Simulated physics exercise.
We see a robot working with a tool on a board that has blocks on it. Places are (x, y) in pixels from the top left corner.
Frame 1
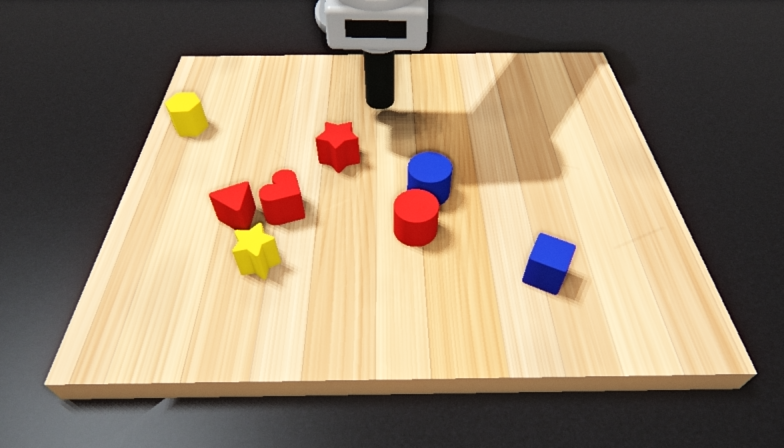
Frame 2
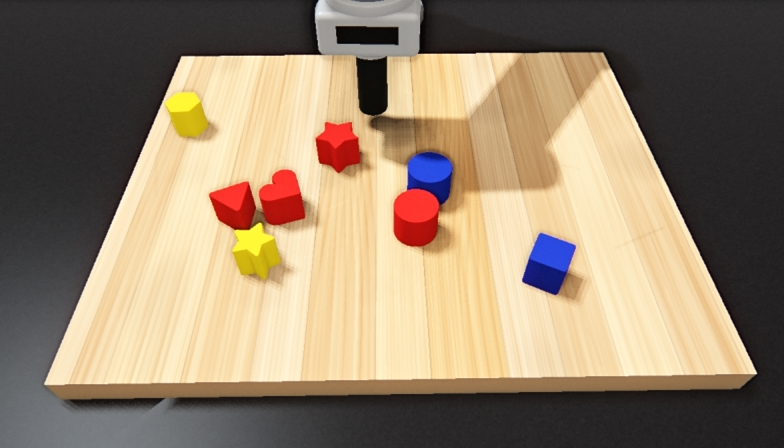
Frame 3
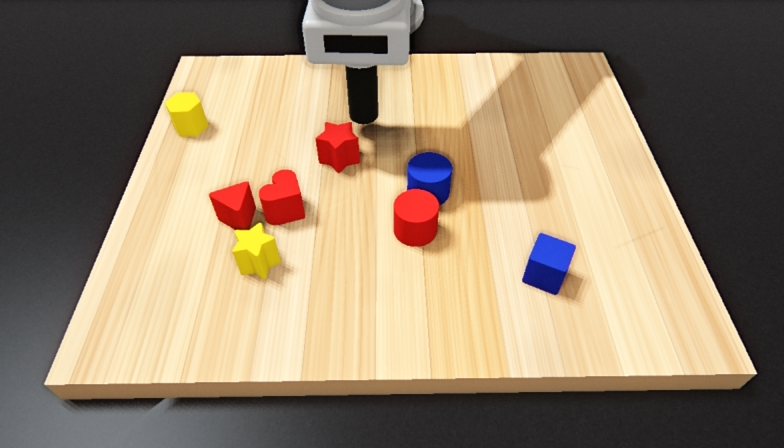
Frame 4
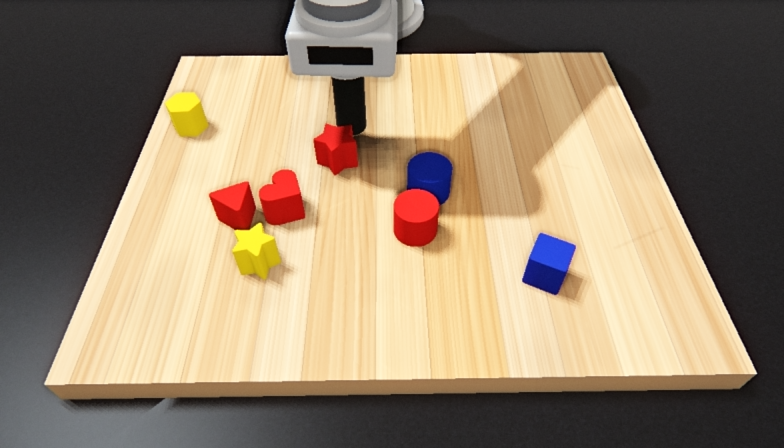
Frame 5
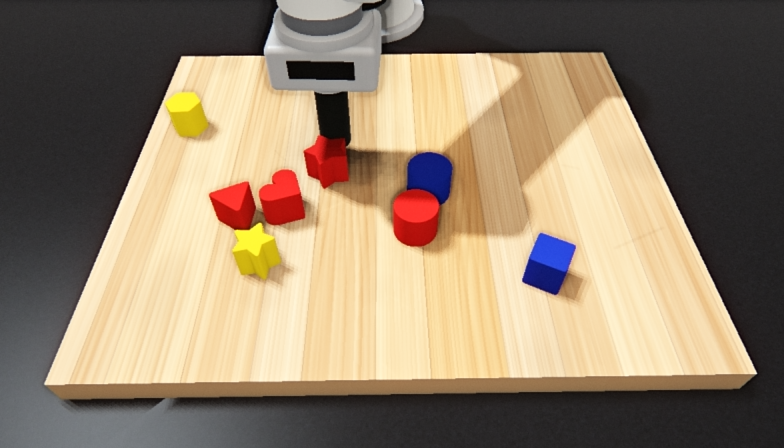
A robot arm with a black tool moves down and to the left across a wooden board of red, blue and yellow blocks, then nudges the red star a short way toward the red heart.
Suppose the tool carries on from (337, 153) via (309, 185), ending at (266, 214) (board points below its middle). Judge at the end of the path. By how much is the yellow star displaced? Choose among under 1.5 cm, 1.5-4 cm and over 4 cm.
From 1.5 to 4 cm.
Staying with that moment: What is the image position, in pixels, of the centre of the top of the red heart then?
I'd say the red heart ends with its top centre at (230, 242).
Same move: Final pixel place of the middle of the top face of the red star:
It ends at (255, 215).
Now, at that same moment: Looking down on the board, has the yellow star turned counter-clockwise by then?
Yes, that is how it ends up.
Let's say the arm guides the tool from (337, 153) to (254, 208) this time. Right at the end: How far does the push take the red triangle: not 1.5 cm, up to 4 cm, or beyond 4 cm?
The block winds up 1.5 to 4 cm from where it is now.
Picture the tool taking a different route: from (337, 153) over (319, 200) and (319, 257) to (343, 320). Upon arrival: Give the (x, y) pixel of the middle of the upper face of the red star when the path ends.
Expect it around (277, 238).
The first path, step by step. One third of the way, tool at (317, 161); red heart at (276, 191); red star at (307, 171).
Two thirds of the way, tool at (293, 184); yellow star at (252, 248); red heart at (253, 218), turned 20° anticlockwise; red star at (281, 196).
At the end, tool at (263, 201); red triangle at (227, 195); yellow star at (248, 266), turned 25° anticlockwise; red heart at (230, 242), turned 30° anticlockwise; red star at (255, 215).
